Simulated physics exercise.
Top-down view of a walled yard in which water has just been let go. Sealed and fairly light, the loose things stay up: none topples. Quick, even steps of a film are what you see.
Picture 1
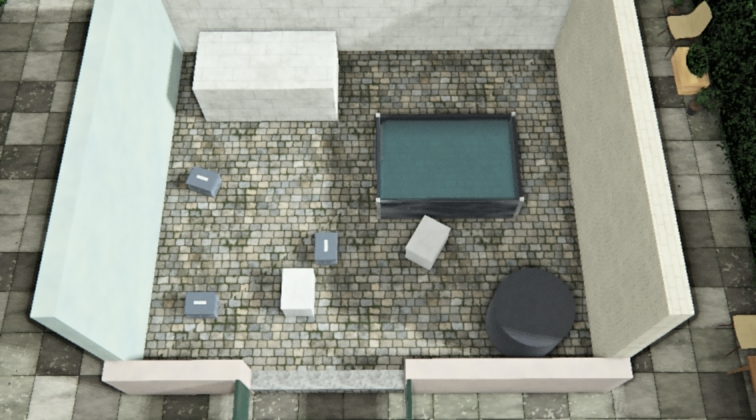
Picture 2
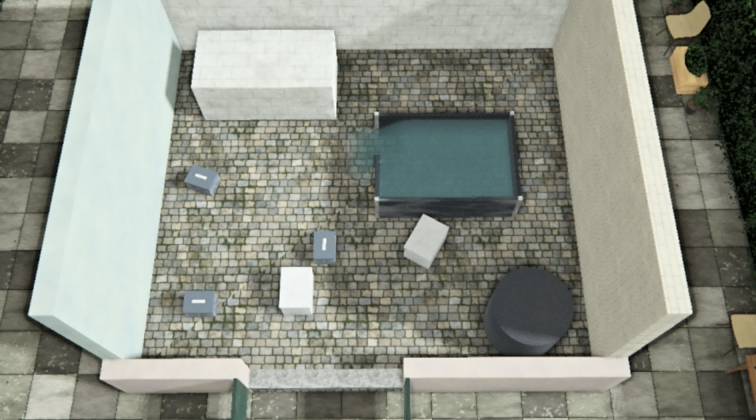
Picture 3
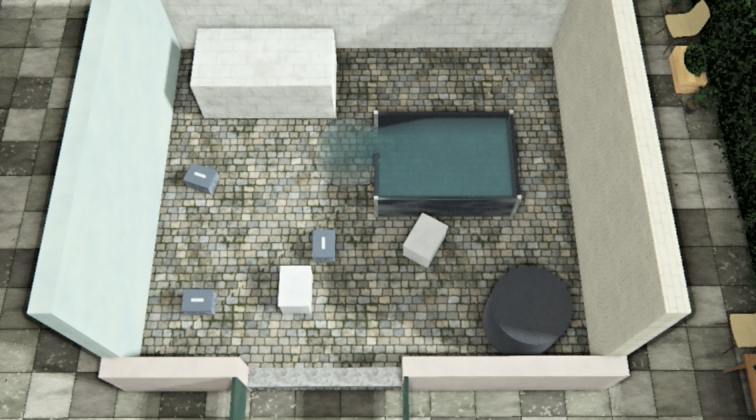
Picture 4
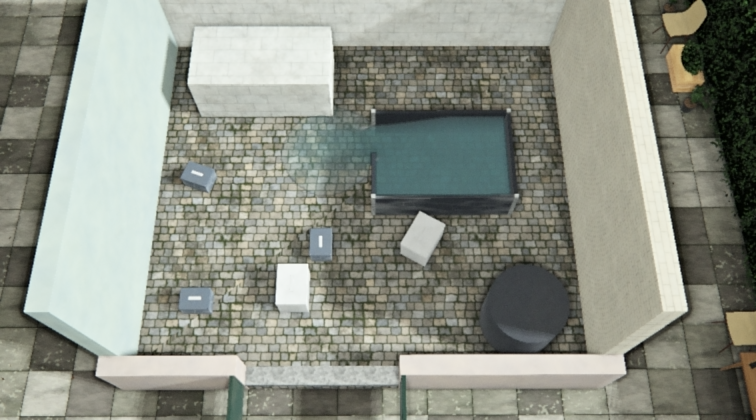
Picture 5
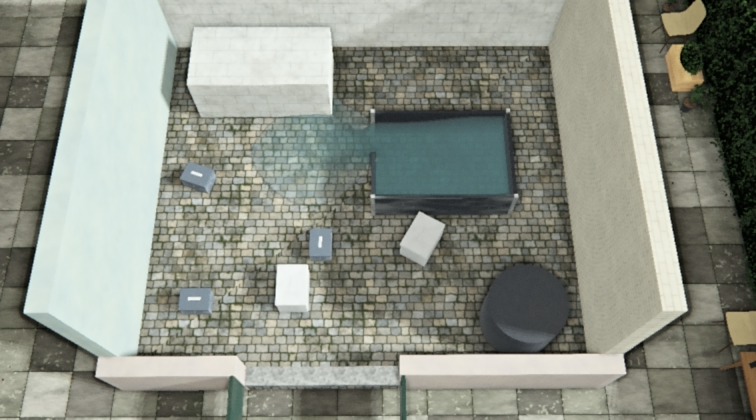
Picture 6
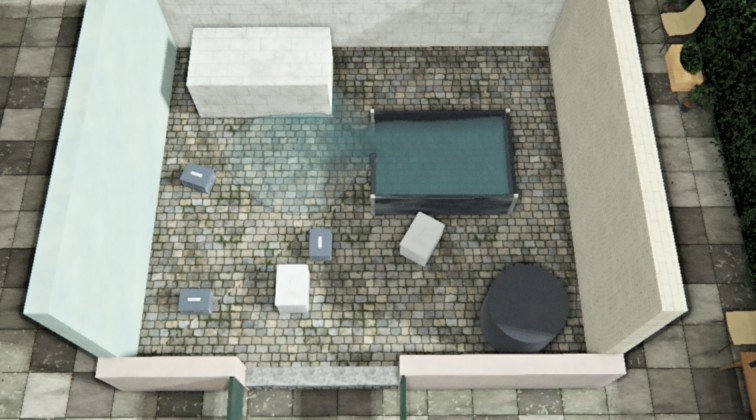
In a walled cobbled yard, water pours leftward from a dark tank and spreads thinly.
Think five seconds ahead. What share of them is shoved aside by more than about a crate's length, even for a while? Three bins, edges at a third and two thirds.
Bin: One third to two thirds.
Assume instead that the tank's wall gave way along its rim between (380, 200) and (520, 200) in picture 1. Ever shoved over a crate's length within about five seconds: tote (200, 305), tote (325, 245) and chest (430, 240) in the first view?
Fell short, went past that, went past that.
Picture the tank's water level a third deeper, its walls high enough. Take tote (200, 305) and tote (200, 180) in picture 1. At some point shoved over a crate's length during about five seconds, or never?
Order as asked - carried at least that far, carried at least that far.
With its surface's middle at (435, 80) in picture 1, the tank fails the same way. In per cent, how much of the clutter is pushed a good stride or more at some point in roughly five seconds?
By my count it is some 60 %.
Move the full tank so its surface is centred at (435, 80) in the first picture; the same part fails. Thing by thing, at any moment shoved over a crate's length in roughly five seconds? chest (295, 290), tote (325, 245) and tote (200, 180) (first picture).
In order: Remained close by, went well off, went well off.
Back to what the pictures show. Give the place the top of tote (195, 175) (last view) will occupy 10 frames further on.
Position: About (164, 207).
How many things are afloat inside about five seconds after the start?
So that is 1.
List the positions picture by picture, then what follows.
The first picture shows a chest at (428, 238) rests on the ground; a tote at (326, 246), on the bottom; 0 of 5 have shifted.
The second picture shows a chest at (427, 237), on the bottom; a tote at (324, 245) rests on the ground; 0 of 5 have shifted.
The third picture shows a chest at (426, 235) rests on the ground; a tote at (323, 243) rests on the ground; 0 of 5 have shifted.
The fourth picture shows a chest at (423, 234) rests on the ground; a tote at (321, 242) rests on the ground; 0 of 5 have shifted.
The fifth picture shows a chest at (423, 234) rests on the ground; a tote at (320, 242), on the bottom; 0 of 5 have shifted.
The sixth picture shows a chest at (423, 234) rests on the ground; a tote at (320, 242) rests on the ground; 0 of 5 have shifted.
A moment on, 0 of 5 are well off their spots; 0 afloat.
Next, 1 of 5 are well off their spots; 1 afloat.
Later, 2 of 5 are well off their spots; 2 afloat.
In the end, 2 of 5 are well off their spots, and 2 have been at some point; 1 afloat.
